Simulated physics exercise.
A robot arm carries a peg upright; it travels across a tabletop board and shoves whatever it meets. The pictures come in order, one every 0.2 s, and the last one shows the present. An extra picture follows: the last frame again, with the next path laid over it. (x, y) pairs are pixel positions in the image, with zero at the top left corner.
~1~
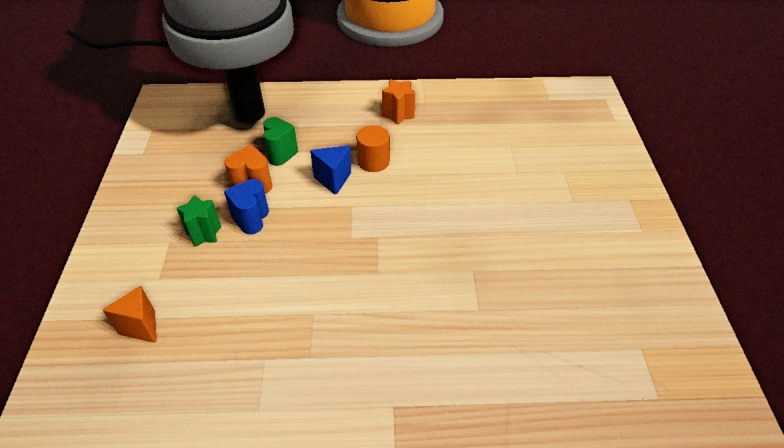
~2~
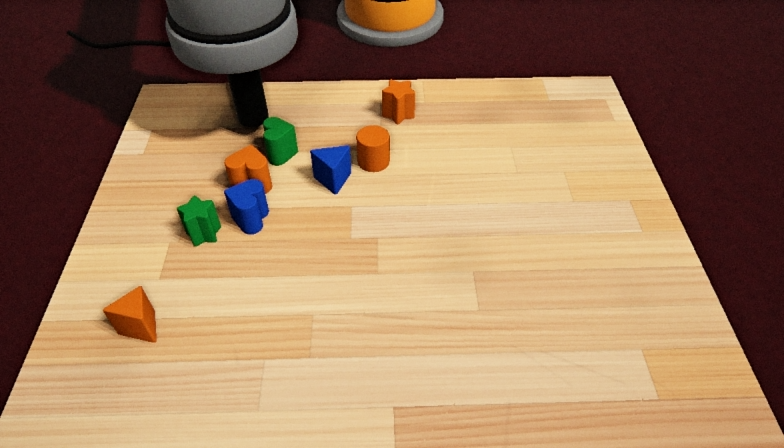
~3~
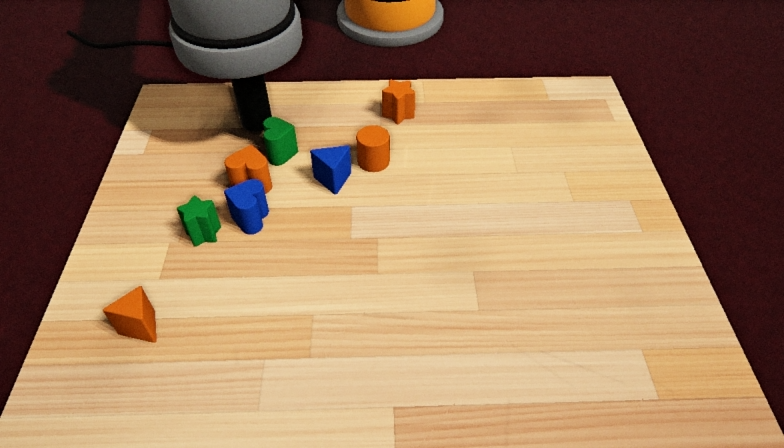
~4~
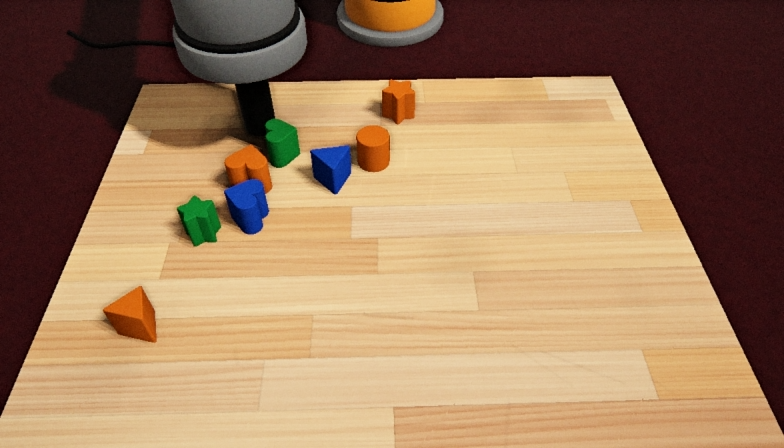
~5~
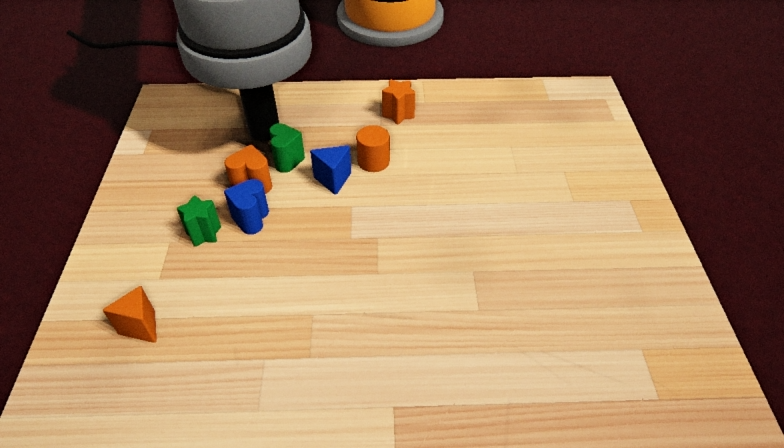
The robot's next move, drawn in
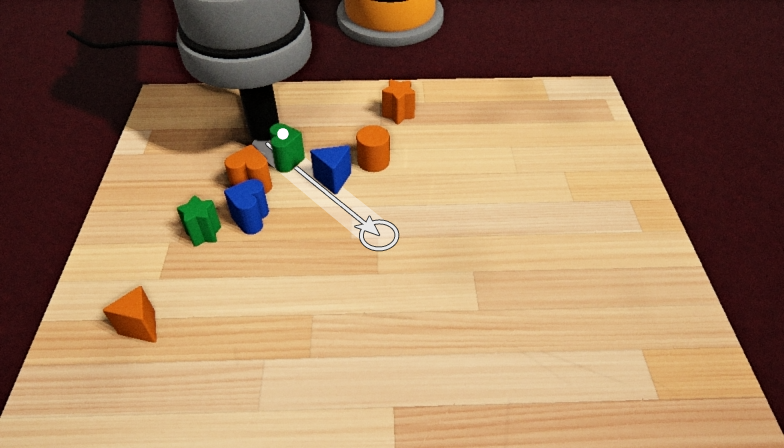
On a light wooden tabletop with small orange, green and blue blocks, a robot arm's dark peg stands behind the green heart near the back left. The peg edges slightly forward and right, then nudges the green heart a short way in the same direction, while the other blocks stay still.
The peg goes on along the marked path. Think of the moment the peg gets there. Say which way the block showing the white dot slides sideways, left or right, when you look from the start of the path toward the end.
It heads right.
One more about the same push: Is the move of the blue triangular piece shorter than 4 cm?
No - that is not the case.
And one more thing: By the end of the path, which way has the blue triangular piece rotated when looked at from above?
The block turns counter-clockwise.
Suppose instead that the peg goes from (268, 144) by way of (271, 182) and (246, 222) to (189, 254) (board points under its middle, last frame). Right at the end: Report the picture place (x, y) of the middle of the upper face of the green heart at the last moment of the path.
If I read the scene right, the answer is (301, 157).
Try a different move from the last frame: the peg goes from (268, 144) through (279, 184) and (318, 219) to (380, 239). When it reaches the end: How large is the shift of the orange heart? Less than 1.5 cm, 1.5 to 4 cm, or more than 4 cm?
Shift: Under 1.5 cm.
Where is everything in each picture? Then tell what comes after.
In the first frame, lower end of the peg at (250, 114), tops of blocks, orange heart at (246, 158), green heart at (276, 127), blue triangular piece at (331, 154).
In the second frame, peg at (254, 118), blocks as before.
In the third frame, peg at (257, 123), blocks as before.
In the fourth frame, peg at (261, 127), green heart at (278, 129).
In the fifth frame, peg at (265, 132), orange heart at (246, 158), green heart at (283, 134), blue triangular piece at (331, 154).
The drawn path runs in a line from (268, 144) to (379, 235); the dot is on the green heart.
On the path given first. One third of the way, peg at (300, 160); green heart at (311, 167), turned 30° clockwise; blue triangular piece at (343, 164), turned 75° anticlockwise.
Two thirds of the way, peg at (337, 190); green heart at (326, 197), turned 115° clockwise; blue triangular piece at (365, 169), turned 95° anticlockwise.
At the end, peg at (379, 223); orange heart not moved; green heart at (330, 206), turned 155° clockwise; blue triangular piece at (373, 172), turned 125° anticlockwise.
